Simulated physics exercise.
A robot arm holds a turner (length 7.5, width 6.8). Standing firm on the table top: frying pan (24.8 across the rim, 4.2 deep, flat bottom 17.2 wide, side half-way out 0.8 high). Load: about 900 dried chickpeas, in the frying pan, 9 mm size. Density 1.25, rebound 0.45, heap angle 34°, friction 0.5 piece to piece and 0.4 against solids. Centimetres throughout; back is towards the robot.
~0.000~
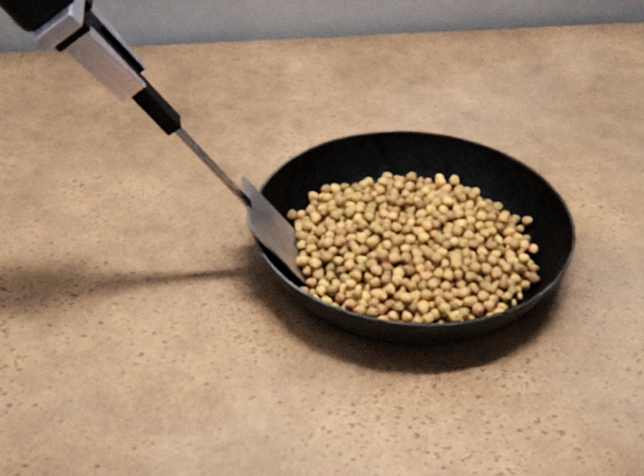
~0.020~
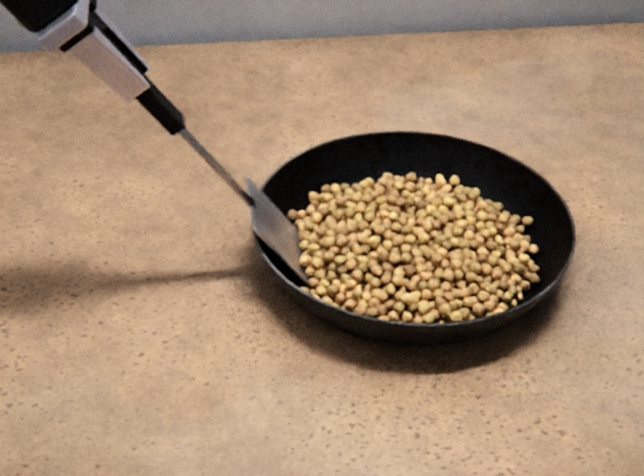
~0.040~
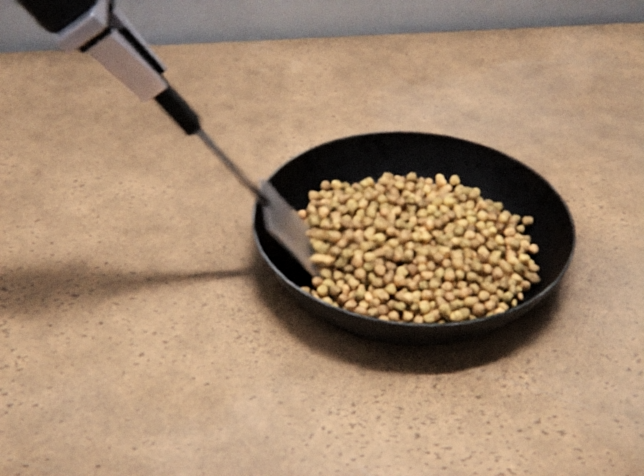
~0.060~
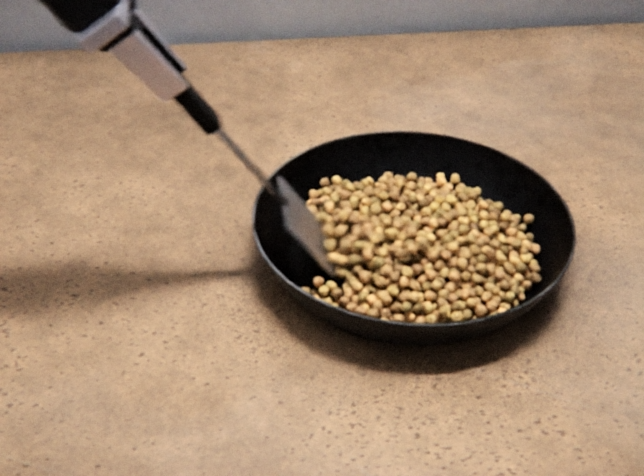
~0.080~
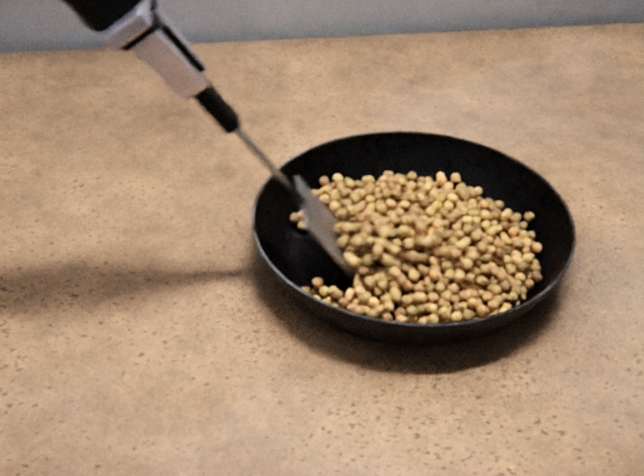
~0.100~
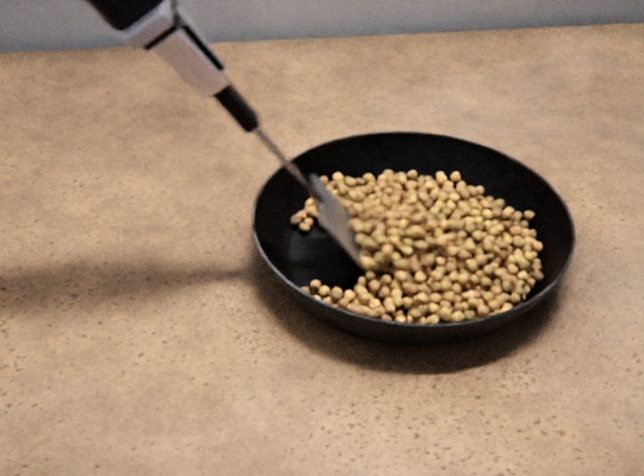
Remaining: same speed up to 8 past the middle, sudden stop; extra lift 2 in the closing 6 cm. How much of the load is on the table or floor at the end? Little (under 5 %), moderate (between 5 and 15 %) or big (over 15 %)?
Answer: Moderate; between 5 and 15 % of the dried chickpeas finish on the table or floor.
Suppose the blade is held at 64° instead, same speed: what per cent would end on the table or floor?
In that case some 10 per cent.
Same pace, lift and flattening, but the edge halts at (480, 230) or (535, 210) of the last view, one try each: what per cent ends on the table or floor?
Some 0 and 20 per cent.
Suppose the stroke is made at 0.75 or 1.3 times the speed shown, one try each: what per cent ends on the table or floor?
About 0 and 10 per cent.
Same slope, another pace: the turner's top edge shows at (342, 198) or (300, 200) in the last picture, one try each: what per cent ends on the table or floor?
About 10 and 5 per cent.
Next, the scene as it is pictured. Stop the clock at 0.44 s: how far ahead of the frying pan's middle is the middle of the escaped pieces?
Some 16 cm.
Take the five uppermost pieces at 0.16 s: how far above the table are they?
Some 5 cm.
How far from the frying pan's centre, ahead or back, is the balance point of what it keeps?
Some 3.5 cm ahead.
By 0.16 s, sloping 55°, highest piece 5 above the table; 900 in the frying pan.
By 0.21 s, sloping 55°, highest piece 5 above the table; 900 in the frying pan.
By 0.44 s, sloping 55°, highest piece 5 above the table; 829 in the frying pan, 68 on the table or floor, 3 on the blade or in flight.
By 1.49 s, sloping 55°, highest piece 5 above the table; 828 in the frying pan, 72 on the table or floor.
Final count, 828 in the frying pan, 72 on the table or floor. That is 8 % on the table or floor.
